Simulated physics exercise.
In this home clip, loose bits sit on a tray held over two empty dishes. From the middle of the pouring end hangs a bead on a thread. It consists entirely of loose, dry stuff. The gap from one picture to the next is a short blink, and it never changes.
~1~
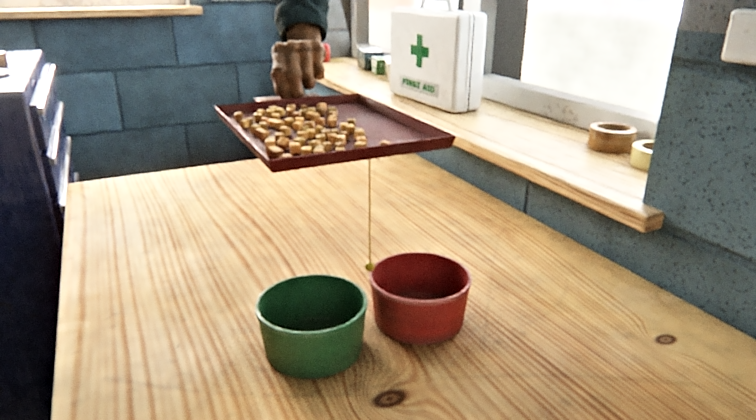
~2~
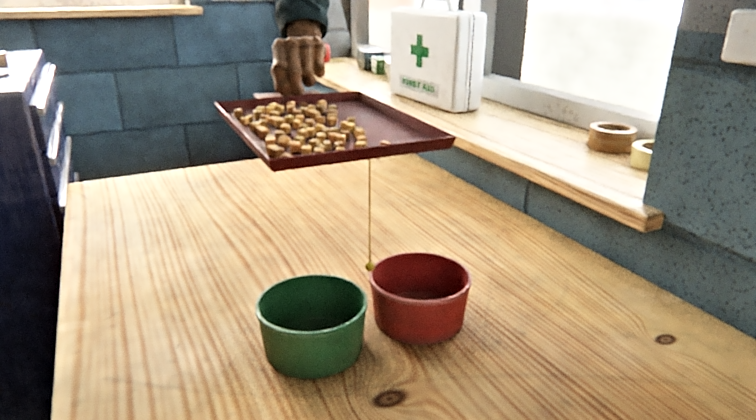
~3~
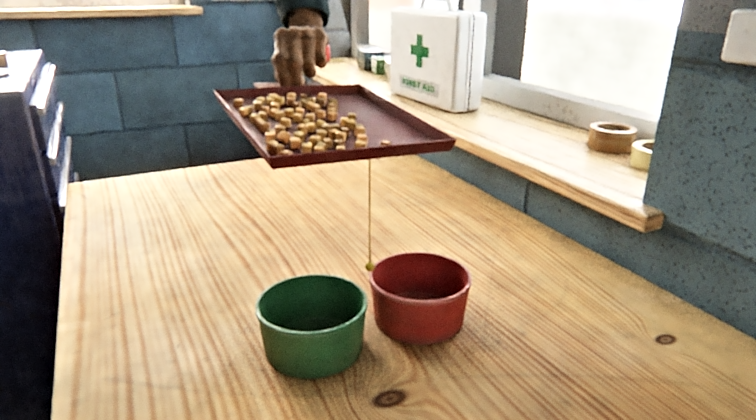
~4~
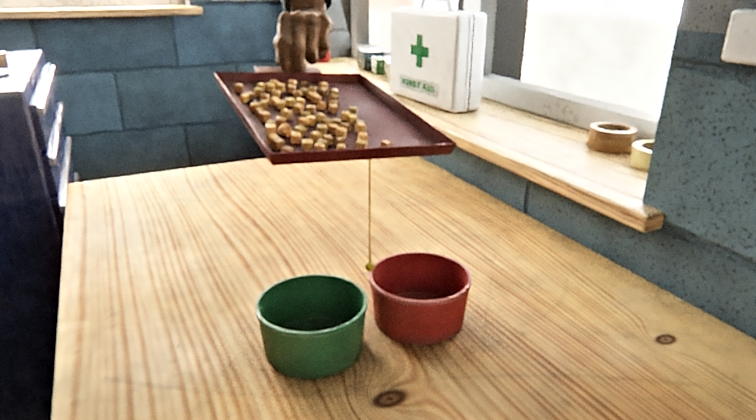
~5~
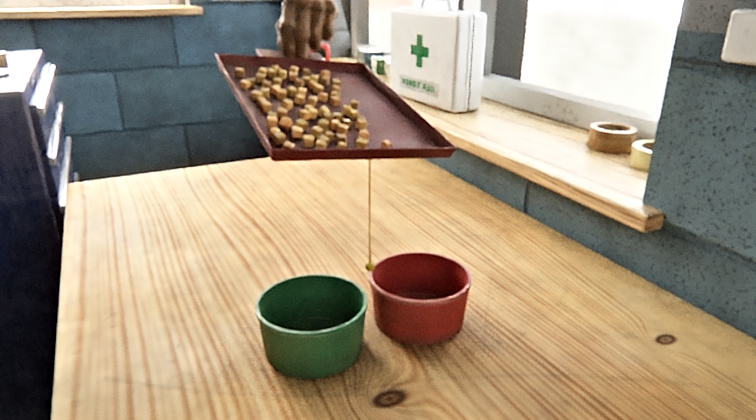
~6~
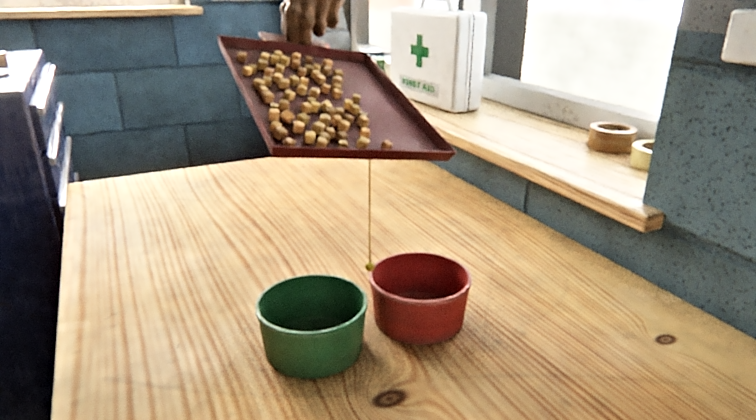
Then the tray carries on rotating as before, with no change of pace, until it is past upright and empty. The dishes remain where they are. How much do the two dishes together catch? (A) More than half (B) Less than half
A.
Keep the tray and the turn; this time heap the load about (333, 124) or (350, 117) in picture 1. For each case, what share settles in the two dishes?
Near 60 and 60 percent respectively.
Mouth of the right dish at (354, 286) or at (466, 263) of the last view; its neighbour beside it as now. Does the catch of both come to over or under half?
In the first position a minority, in the second a majority.
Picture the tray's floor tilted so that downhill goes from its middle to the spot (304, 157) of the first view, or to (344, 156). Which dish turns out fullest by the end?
So, the dish at the left the first time round, the dish at the left the second.
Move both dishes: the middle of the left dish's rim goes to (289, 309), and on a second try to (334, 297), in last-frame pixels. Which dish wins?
The right of the pair the first time, the right of the pair the second.
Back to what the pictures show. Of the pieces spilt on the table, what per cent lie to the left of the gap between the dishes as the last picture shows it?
It comes to near 0 percent of the spill.
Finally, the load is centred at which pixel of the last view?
Roughly at pixel (438, 313).
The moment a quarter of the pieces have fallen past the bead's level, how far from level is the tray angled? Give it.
My estimate is some 75 degrees.
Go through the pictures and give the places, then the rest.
Corners of the pouring end at (272, 159) and (451, 135), level; middle of the load at (305, 130), small wooden cubes; left dish at (332, 350); right dish at (445, 317); bead on its thread at (370, 266), in the first frame.
Corners of the pouring end at (272, 158) and (452, 136), level; middle of the load at (305, 129), in the second frame.
Corners of the pouring end at (272, 155) and (452, 138), tipped barely, lowest at the right corner; middle of the load at (305, 123), in the third frame.
Corners of the pouring end at (273, 152) and (452, 142), tipped a little, lowest at the right corner; middle of the load at (306, 116), in the fourth frame.
Corners of the pouring end at (275, 148) and (452, 146), tipped a little, lowest at the right corner; middle of the load at (312, 101), in the fifth frame.
Corners of the pouring end at (276, 145) and (452, 150), tipped clearly, lowest at the right corner; middle of the load at (314, 93); left dish at (332, 350); right dish at (445, 317), in the sixth frame.
Soon, tray tipped steeply; most on the tray; a small part in the air.
A while on, tray tipped past a quarter turn; a small part on the tray; about a third in the right dish; about a third outside both; about a quarter in the air.
Towards the end, tray tipped past a quarter turn; about two thirds in the right dish; about a third outside both.
Finally, tray tipped past a quarter turn; none in the left dish; about two thirds in the right dish; about a third outside both.
